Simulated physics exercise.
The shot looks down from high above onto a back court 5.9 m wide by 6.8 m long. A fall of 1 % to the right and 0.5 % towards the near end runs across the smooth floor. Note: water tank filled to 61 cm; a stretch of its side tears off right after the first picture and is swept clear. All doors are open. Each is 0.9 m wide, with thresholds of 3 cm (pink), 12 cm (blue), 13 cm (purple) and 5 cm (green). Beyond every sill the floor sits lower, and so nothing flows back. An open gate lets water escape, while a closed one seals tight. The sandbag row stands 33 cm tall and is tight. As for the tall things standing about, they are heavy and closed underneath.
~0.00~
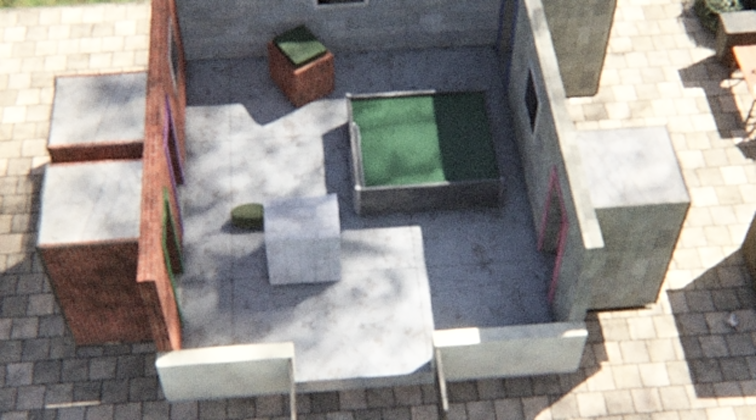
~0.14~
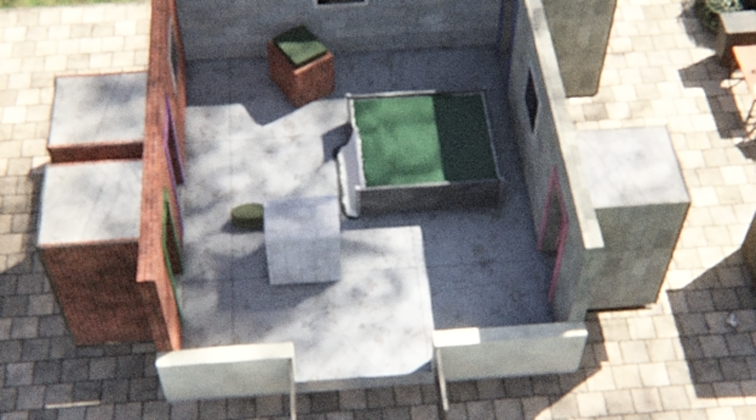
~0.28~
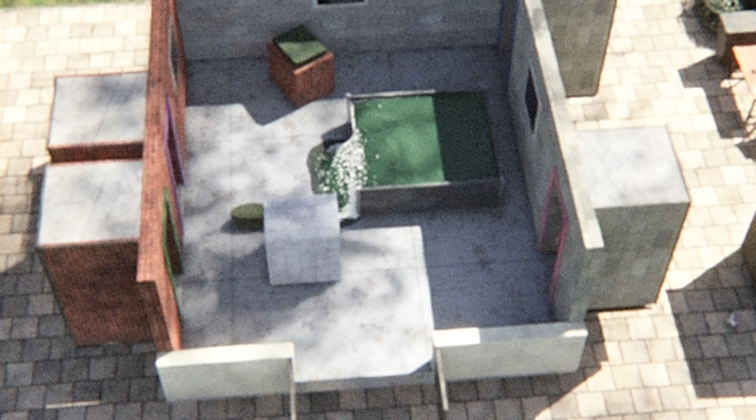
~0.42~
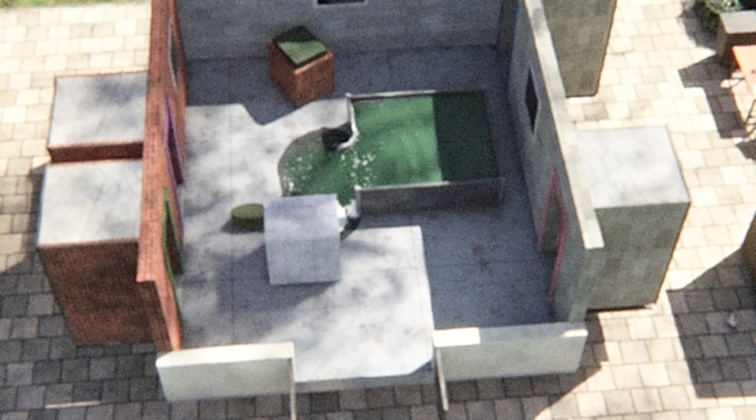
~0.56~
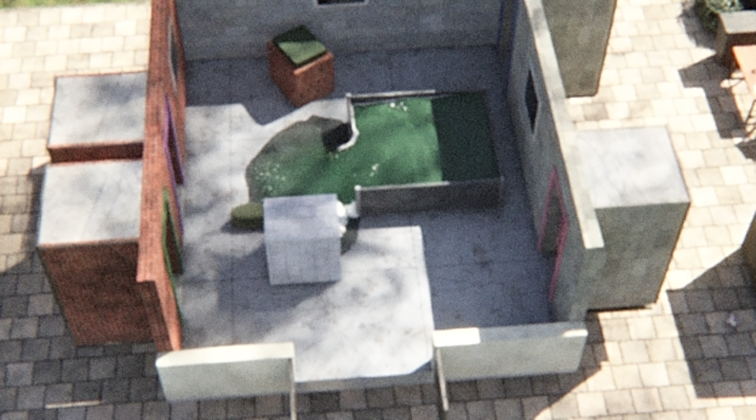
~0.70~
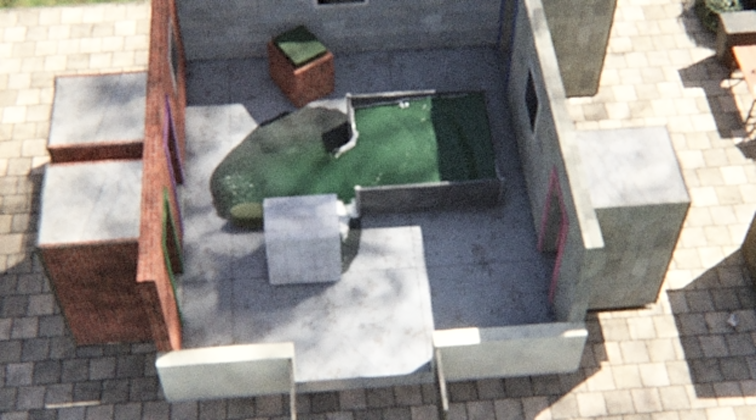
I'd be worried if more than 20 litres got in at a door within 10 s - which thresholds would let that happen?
In the end at the pink door the amount let in will fall short of the limit; at the blue door the amount let in will fall short of the limit; at the purple door the amount let in will top the limit; at the green door the amount let in will fall short of the limit.
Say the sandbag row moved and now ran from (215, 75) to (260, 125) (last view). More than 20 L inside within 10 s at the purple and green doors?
Doors: Purple exceeds / green exceeds.
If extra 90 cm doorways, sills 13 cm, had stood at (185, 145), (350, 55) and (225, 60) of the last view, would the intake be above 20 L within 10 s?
Door 1: Higher; door 2: Lower; door 3: Higher.
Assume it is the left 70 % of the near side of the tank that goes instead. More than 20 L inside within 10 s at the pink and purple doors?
For pink, too much; for purple, too little.
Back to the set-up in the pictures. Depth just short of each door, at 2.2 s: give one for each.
You'd get pink at 0 cm, blue at 0 cm, purple at 31 cm, and green at 2 cm.
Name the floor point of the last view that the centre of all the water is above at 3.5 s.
About (324, 166).
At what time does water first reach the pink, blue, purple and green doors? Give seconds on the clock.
Pink: 5.0 s; blue: 5.0 s; purple: 0.9 s; green: 1.8 s.
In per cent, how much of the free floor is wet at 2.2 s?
Close to 35 in a hundred.
After 1.4 s water covers 25 % of the floor and is deepest (36 cm) near (333, 207); pink door not reached, blue door not reached, purple door 26 cm at the sill, 39 L in, green door not reached.
After 2.2 s water covers 35 % of the floor and is deepest (36 cm) near (185, 176); pink door not reached, blue door not reached, purple door 31 cm at the sill, 150 L in, green door 2 cm at the sill, 0 L in.
After 3.5 s water covers 50 % of the floor and is deepest (32 cm) near (187, 72); pink door not reached, blue door not reached, purple door 24 cm at the sill, 270 L in, green door 4 cm at the sill, 0 L in.
After 6.0 s water covers 75 % of the floor and is deepest (21 cm) near (187, 86); pink door 2 cm at the sill, 0 L in, blue door 9 cm at the sill, 0 L in, purple door 13 cm at the sill, 309 L in, green door 4 cm at the sill, 0 L in.
After 10.0 s water covers 90 % of the floor and is deepest (11 cm) near (333, 207); pink door 8 cm at the sill, 8 L in, blue door 9 cm at the sill, 0 L in, purple door 6 cm at the sill, 310 L in, green door 3 cm at the sill, 0 L in.
